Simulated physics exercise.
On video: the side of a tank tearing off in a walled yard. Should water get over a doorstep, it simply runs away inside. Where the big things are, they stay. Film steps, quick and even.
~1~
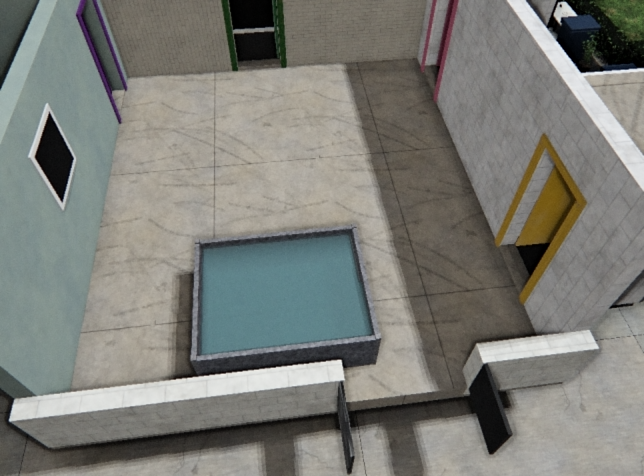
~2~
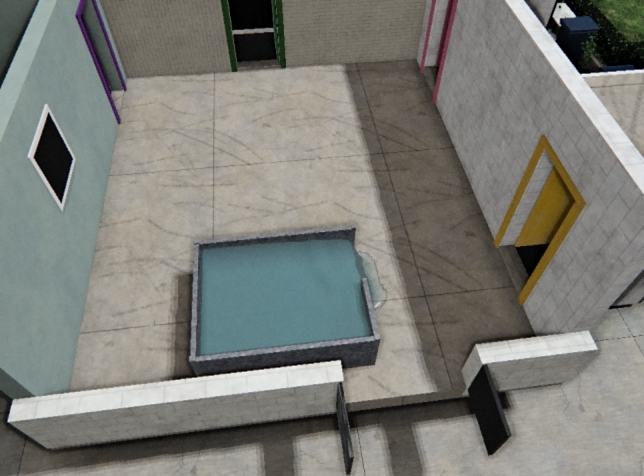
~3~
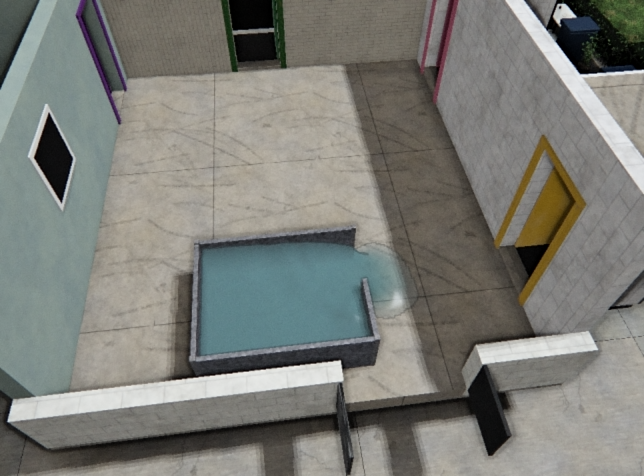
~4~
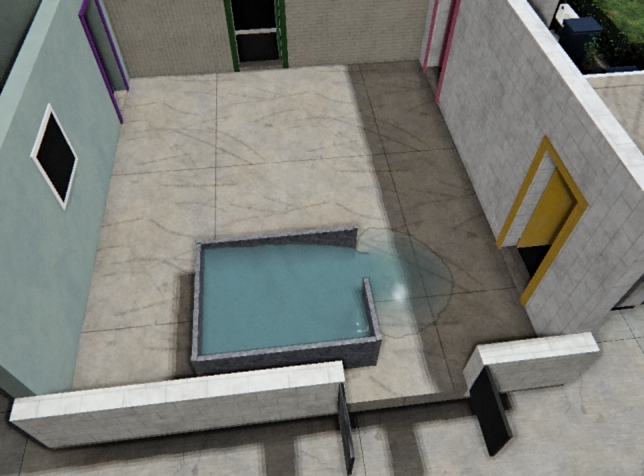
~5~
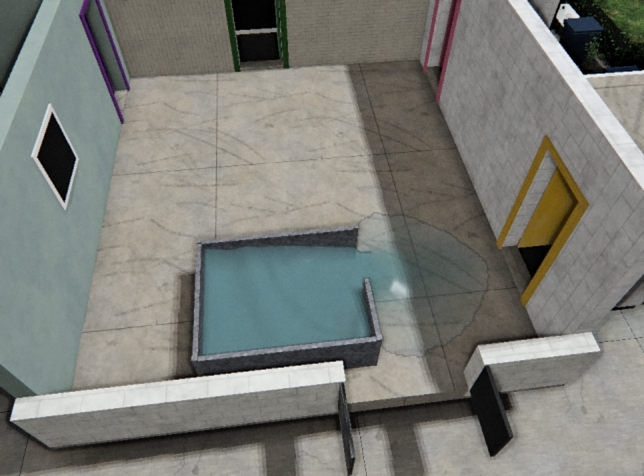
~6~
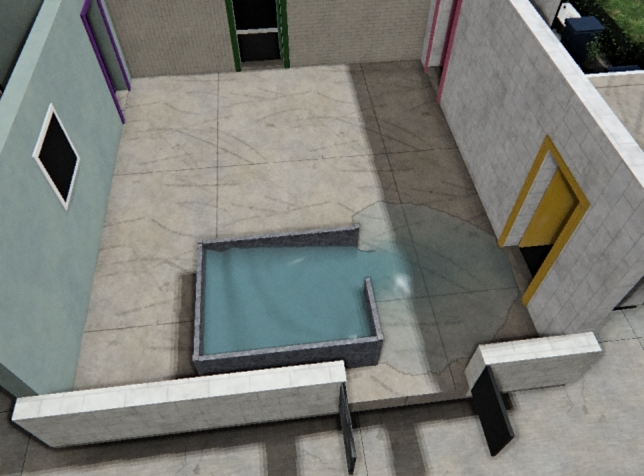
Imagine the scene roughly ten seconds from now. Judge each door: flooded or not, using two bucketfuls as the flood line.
The pink door is not flooded. The yellow door is flooded. The purple door is not flooded. The green door is not flooded.
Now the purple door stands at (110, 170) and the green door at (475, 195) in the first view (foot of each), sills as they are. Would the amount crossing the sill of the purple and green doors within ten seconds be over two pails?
What happens next: The purple one falls below the limit, and the green one overflows.
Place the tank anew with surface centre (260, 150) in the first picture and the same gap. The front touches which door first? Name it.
Pink one.
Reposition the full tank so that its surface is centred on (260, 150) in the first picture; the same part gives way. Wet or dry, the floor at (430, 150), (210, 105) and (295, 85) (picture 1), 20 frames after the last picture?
In the order asked: Reached by the flood, not reached, reached by the flood.
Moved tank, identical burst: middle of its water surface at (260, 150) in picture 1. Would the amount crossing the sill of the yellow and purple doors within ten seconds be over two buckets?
Finding: Yellow door comes in lower; purple door goes beyond it.
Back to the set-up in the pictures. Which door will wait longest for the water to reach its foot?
My answer: The purple-painted one.
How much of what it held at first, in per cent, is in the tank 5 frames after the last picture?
Estimate: Around 72 per cent.
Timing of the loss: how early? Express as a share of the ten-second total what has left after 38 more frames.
Close to 75 per cent.
A moment on, water covers 15 % of the floor; the pink door not reached, the yellow door over two buckets in, the purple door not reached, the green door not reached.
Next, water covers 20 % of the floor; the pink door not reached, the yellow door far over two buckets in, the purple door not reached, the green door not reached.
Then, water covers 35 % of the floor; the pink door wet at the sill, nothing in, the yellow door far over two buckets in, the purple door not reached, the green door not reached.
Later, water covers 45 % of the floor; the pink door wet at the sill, nothing in, the yellow door far over two buckets in, the purple door not reached, the green door wet at the sill, nothing in.
In the end, water covers 70 % of the floor; the pink door wet at the sill, nothing in, the yellow door far over two buckets in, the purple door under two buckets in, the green door wet at the sill, nothing in.
